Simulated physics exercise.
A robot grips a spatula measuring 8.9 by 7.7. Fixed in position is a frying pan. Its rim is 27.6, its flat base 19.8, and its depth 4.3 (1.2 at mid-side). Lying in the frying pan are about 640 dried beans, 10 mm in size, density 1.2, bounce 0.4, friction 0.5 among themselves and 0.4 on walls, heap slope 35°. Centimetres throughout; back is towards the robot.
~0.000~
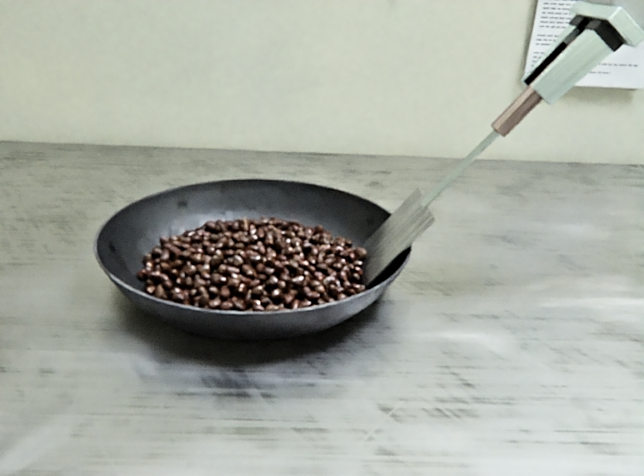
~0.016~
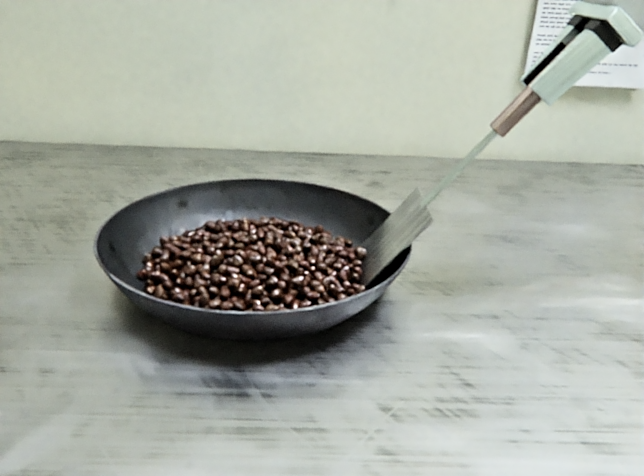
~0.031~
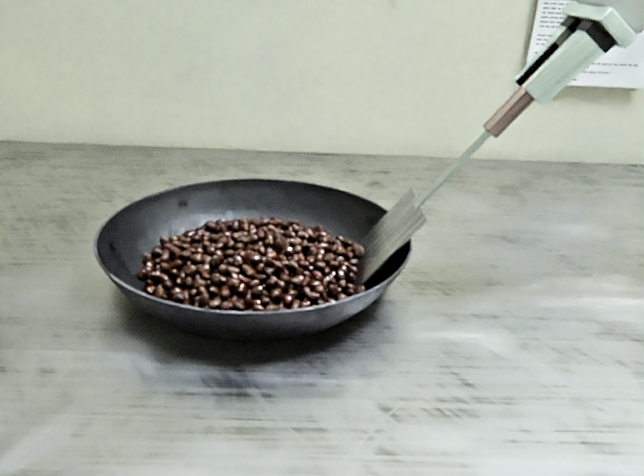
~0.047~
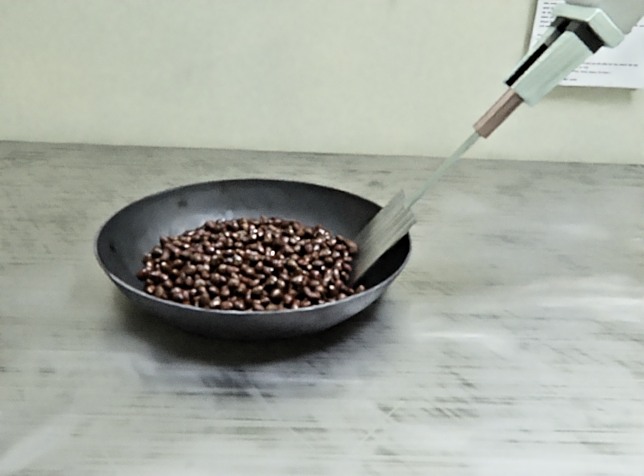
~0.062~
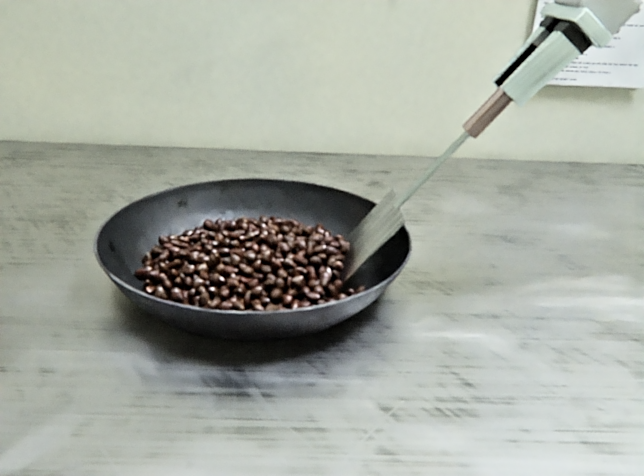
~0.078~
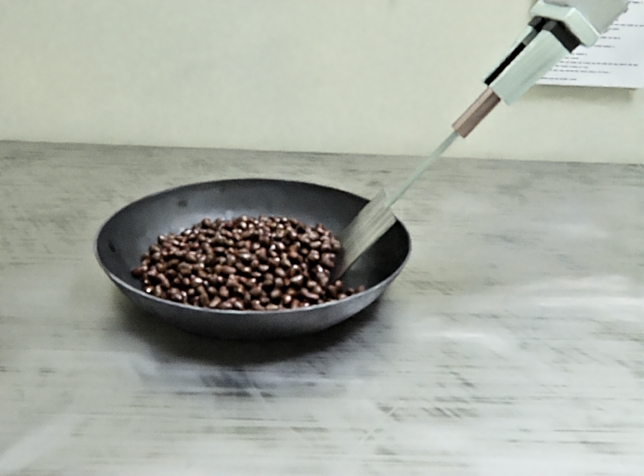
At first, a flat metal spatula on a robot arm rests inside the right edge of a dark frying pan heaped with brown beans. The spatula then slides slowly to the left, nudging the nearest beans slightly inward, while the pan stays still on the grey surface.
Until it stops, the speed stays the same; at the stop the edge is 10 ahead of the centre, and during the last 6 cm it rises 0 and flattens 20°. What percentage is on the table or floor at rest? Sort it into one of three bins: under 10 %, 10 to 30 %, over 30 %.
Bin: Under 10 %.
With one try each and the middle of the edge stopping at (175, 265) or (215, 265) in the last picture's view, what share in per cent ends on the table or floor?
Respectively some 0 and 0 percent end on the table or floor.
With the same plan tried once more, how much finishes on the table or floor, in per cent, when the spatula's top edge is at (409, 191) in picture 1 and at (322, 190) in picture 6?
About 20 per cent.
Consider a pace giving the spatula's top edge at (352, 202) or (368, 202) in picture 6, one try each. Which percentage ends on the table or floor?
Estimates: Near 15 %, near 10 %.
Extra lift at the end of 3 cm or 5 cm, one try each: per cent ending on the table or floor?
First try around 5 percent, second try around 5 percent.
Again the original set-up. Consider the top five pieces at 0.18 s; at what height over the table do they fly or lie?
Around 4 cm above the table.
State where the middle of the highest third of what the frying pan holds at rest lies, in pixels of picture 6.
Somewhere around (141, 238) in the last picture.
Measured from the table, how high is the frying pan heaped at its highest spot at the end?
6.0 cm.
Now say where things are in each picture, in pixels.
The spatula top edge at (427, 202), sloping 52°; upper third of the load around (257, 254), from x 140 to 360, top at y 220; 643 in the frying pan, in the first frame.
The spatula top edge at (426, 202), sloping 52°; upper third of the load around (257, 253), from x 140 to 360, top at y 220, in the second frame.
The spatula top edge at (419, 203), sloping 52°; upper third of the load around (260, 252), from x 140 to 360, top at y 220, in the third frame.
The spatula top edge at (409, 204), sloping 52°; upper third of the load around (262, 252), from x 140 to 360, top at y 220, in the fourth frame.
The spatula top edge at (399, 204), sloping 52°; upper third of the load around (264, 251), from x 140 to 360, top at y 220, in the fifth frame.
The spatula top edge at (389, 203), sloping 52°; upper third of the load around (261, 249), from x 140 to 360, top at y 220; 643 in the frying pan, in the sixth frame.
After 0.18 s, sloping 52°, highest piece 5 above the table; 643 in the frying pan.
After 0.29 s, sloping 46°, highest piece 5 above the table; 643 in the frying pan.
After 0.54 s, sloping 32°, highest piece 6 above the table; 601 in the frying pan, 40 on the table or floor, 2 on the blade or in flight.
After 1.59 s, sloping 32°, highest piece 5 above the table; 601 in the frying pan, 42 on the table or floor.
In the end, 601 in the frying pan, 42 on the table or floor. That is 7 % on the table or floor.
